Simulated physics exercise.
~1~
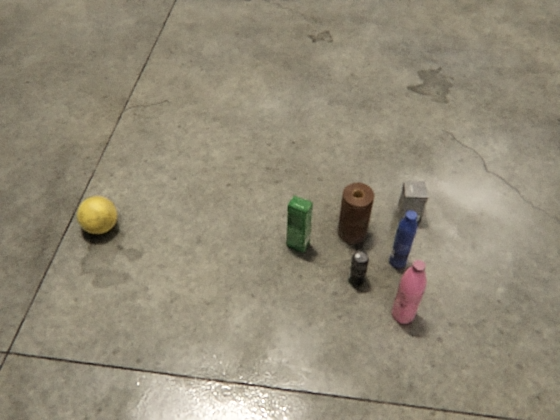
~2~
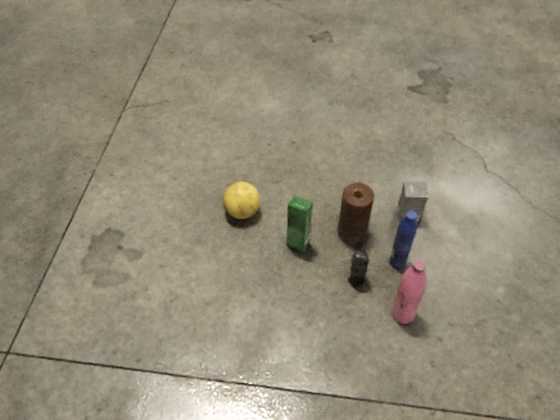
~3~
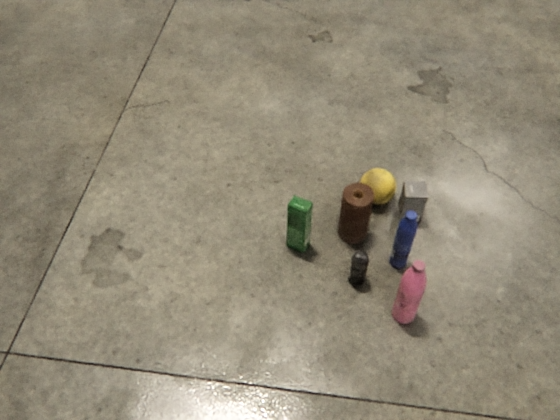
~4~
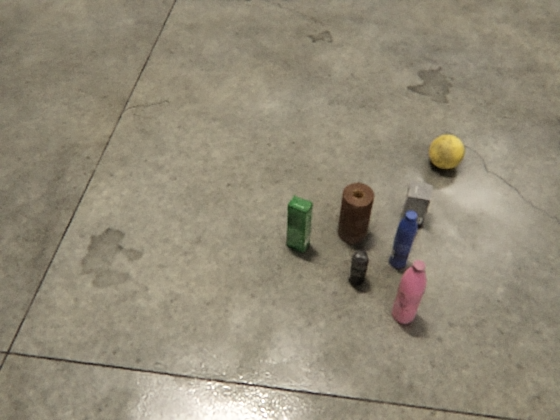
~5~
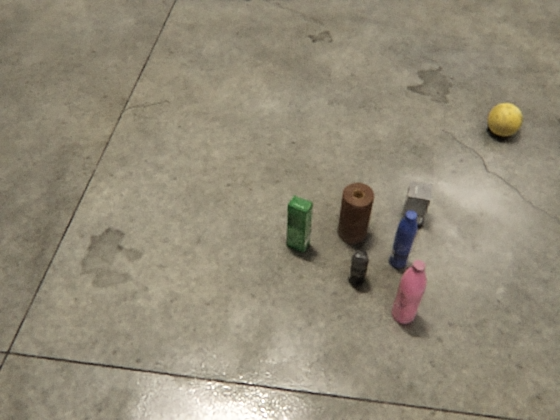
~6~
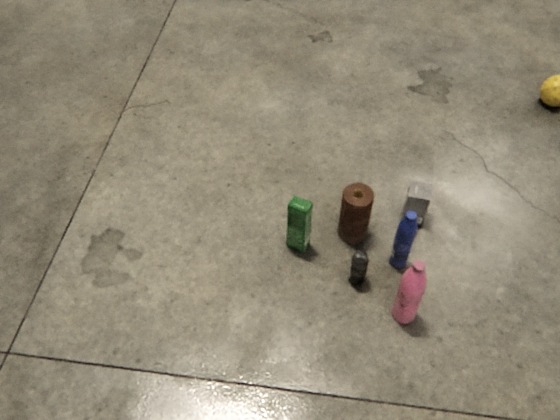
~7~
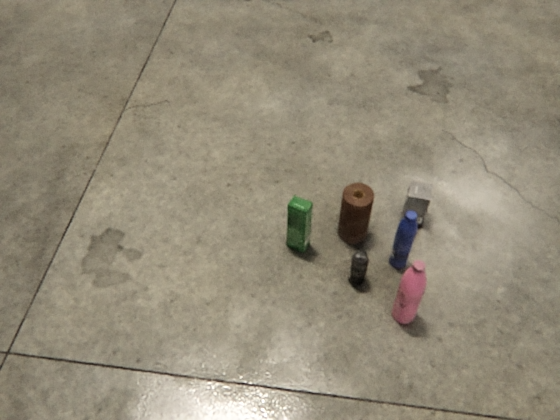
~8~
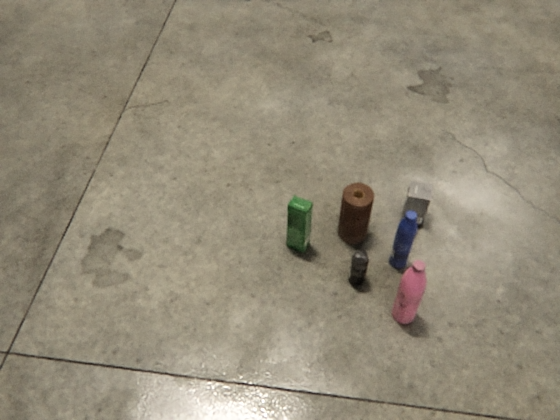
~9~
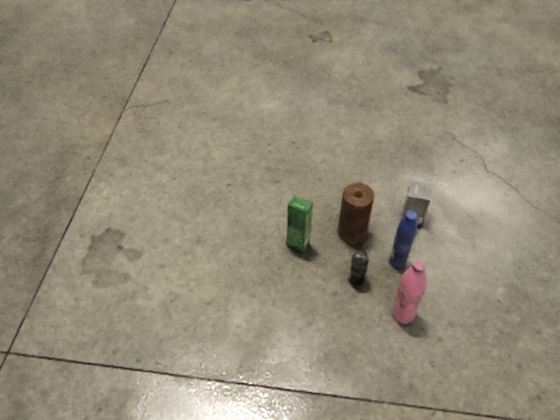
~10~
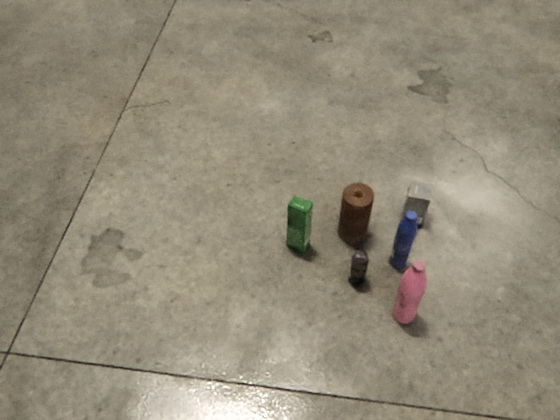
A brown roll stood with bottles, a can and cartons on a concrete floor as a yellow ball rolled in from the left, passed behind them, nudged the grey carton slightly and left at the right, with everything else still standing.
